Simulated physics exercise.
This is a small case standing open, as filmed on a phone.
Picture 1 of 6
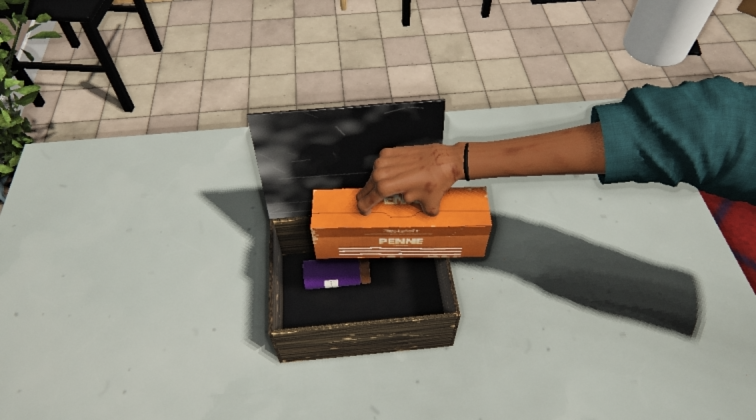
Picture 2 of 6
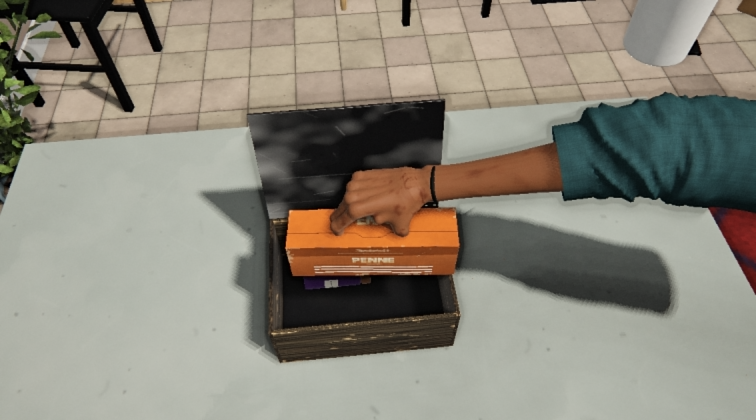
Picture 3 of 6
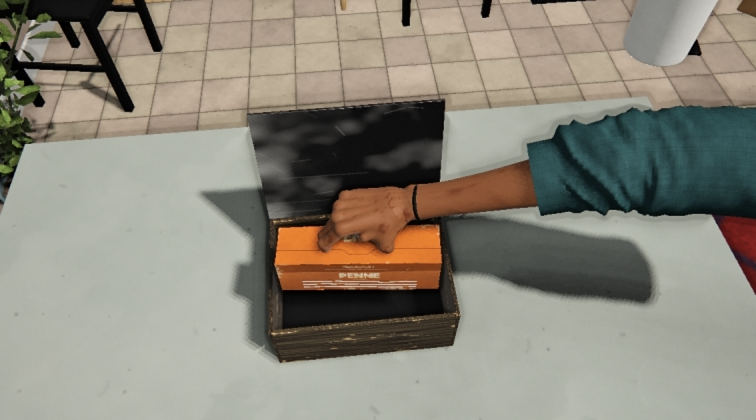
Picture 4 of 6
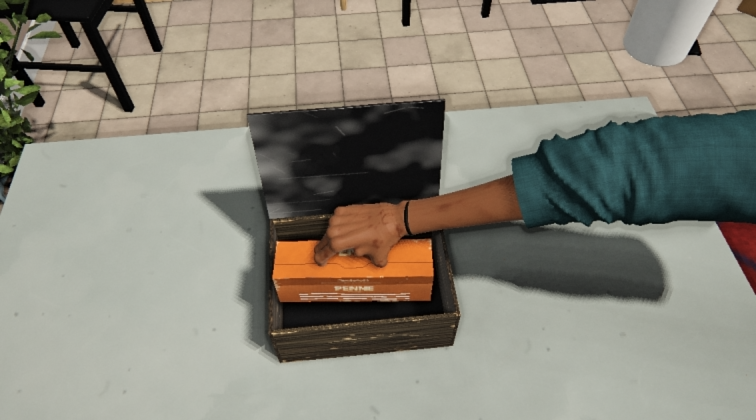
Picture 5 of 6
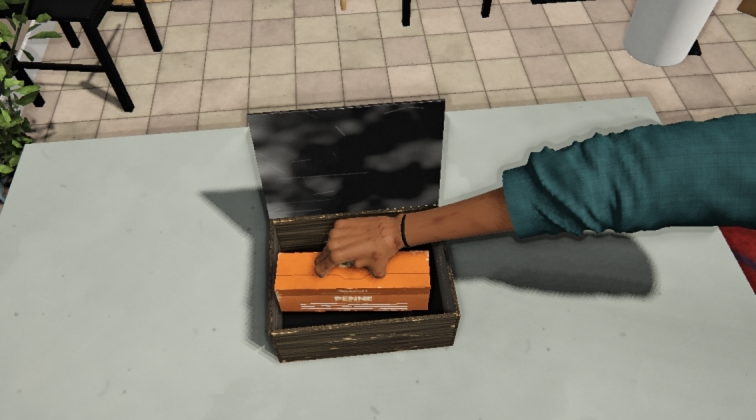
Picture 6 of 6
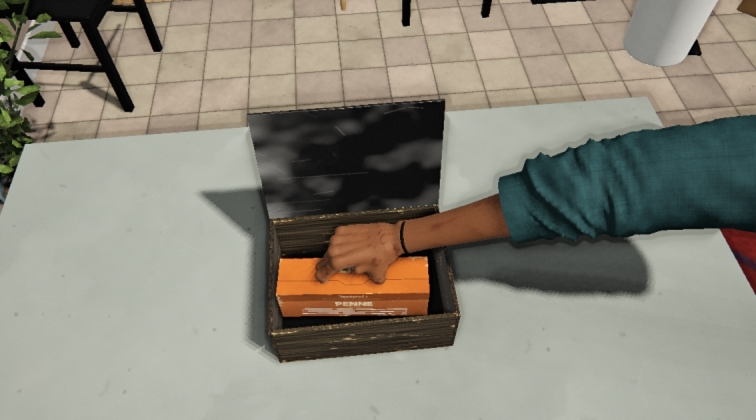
An orange box of penne, gripped from above by a hand, moved left over an open wooden case and then down inside it, covering the small purple container from view.
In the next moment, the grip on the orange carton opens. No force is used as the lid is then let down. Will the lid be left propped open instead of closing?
No. Seems the lid won't be blocked.
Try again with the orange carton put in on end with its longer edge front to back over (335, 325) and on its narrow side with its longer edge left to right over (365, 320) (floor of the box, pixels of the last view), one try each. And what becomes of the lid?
First, it gets propped open; second, it comes fully down.
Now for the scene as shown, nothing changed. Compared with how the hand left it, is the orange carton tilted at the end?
Result: It remains as it was set.
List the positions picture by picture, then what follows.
The first picture shows still above its spot; orange carton (400, 223); purple shaker (337, 272).
The second picture shows still above its spot; orange carton (373, 242).
The third picture shows still above its spot; orange carton (359, 258).
The fourth picture shows still above its spot; orange carton (355, 271).
The fifth picture shows still above its spot; orange carton (354, 282).
The sixth picture shows in place under the hand; orange carton (354, 287).
Then, 0.90 s on from there, lid starting down; orange carton shifted a little near (355, 302).
Then, 1.50 s on from there, lid 65° above the rim; orange carton shifted a little near (355, 302).
Then, 1.80 s on from there, lid 38° above the rim; orange carton shifted a little near (355, 302).
Then, 2.00 s on from there, lid 15° above the rim; orange carton shifted a little near (355, 302).
In the end, lid shut; moved from the start, orange carton; purple shaker unmoved. At the end, from the last picture's camera, orange carton near (355, 302).
